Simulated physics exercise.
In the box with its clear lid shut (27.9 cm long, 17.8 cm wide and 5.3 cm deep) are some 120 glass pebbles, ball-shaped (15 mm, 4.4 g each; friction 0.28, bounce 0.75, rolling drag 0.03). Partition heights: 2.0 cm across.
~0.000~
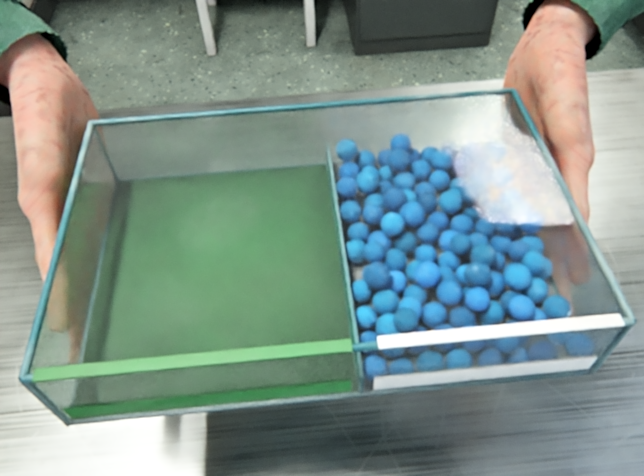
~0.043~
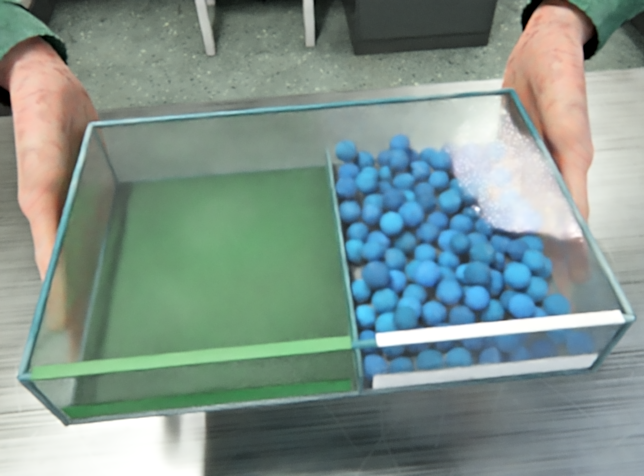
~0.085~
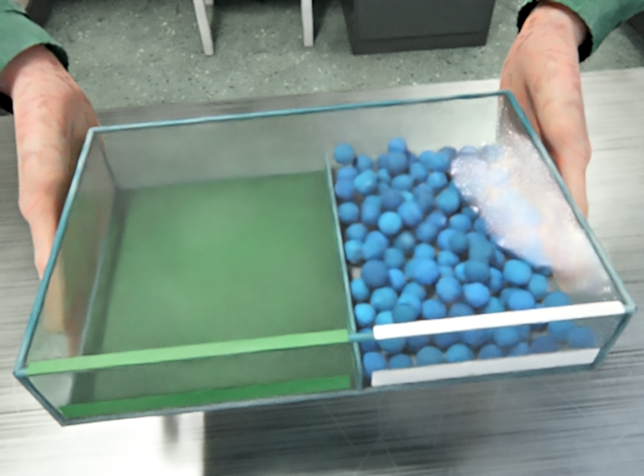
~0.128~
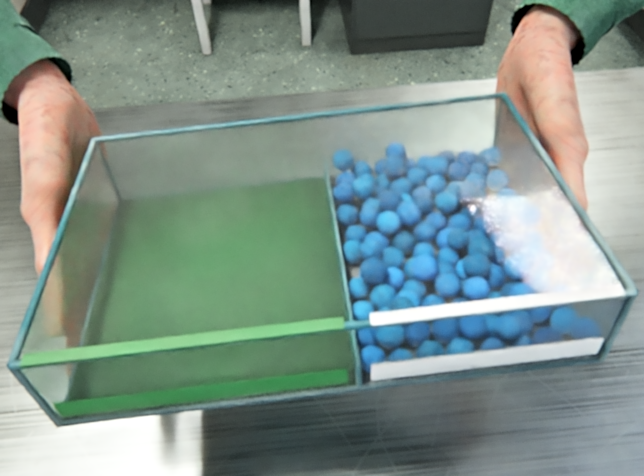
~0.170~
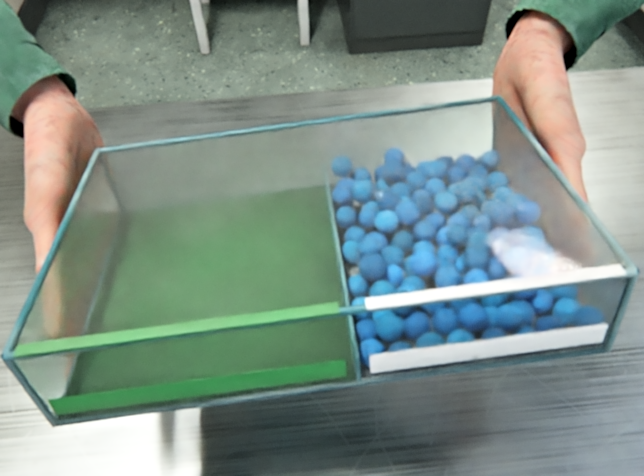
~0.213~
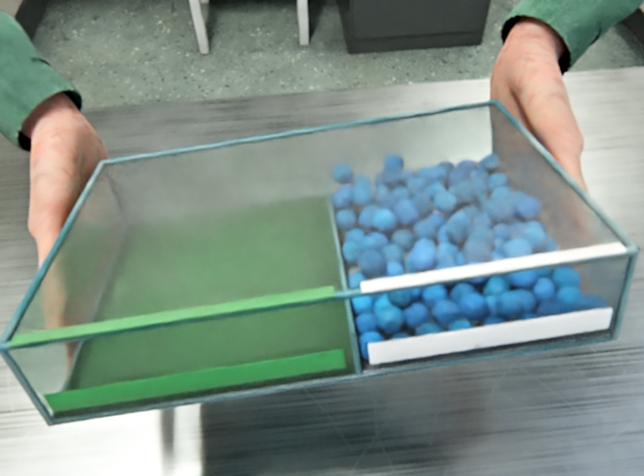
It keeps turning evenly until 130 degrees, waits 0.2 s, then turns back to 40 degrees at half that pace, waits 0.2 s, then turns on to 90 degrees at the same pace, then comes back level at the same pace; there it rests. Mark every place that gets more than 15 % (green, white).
In the green compartment: Over; in the white compartment: Over.
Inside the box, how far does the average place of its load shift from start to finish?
Roughly 5.5 cm.
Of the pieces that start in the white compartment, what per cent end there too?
Some 60 per cent.
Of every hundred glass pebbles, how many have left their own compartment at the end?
Some 35 per cent.
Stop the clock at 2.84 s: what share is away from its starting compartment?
Some 35 per cent.
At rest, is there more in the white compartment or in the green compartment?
More ends in the white compartment.
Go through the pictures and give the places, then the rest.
The first frame shows box at (334, 355); tilt 0 degrees; white 100 %.
The second frame shows box at (333, 353); tilt 1 degrees.
The third frame shows box at (331, 347); tilt 3 degrees.
The fourth frame shows box at (327, 336); tilt 8 degrees; low side back.
The fifth frame shows box at (322, 322); tilt 13 degrees; low side back.
The sixth frame shows box at (318, 308); tilt 17 degrees; low side back; white 100 %. It turns about 115 degrees a second.
After 1.64 s, tilt 123 degrees; green 30 %, white 70 %; middle of all pieces near (401, 286).
After 2.84 s, tilt 55 degrees; green 35 %, white 65 %; middle of all pieces near (353, 228).
Then, at 3.93 s, tilt 90 degrees; green 35 %, white 65 %; middle of all pieces near (373, 273).
After 4.98 s, tilt 0 degrees; green 35 %, white 65 %; middle of all pieces near (340, 177).
In the end, at 6.2 s, green 35 %, white 65 %.
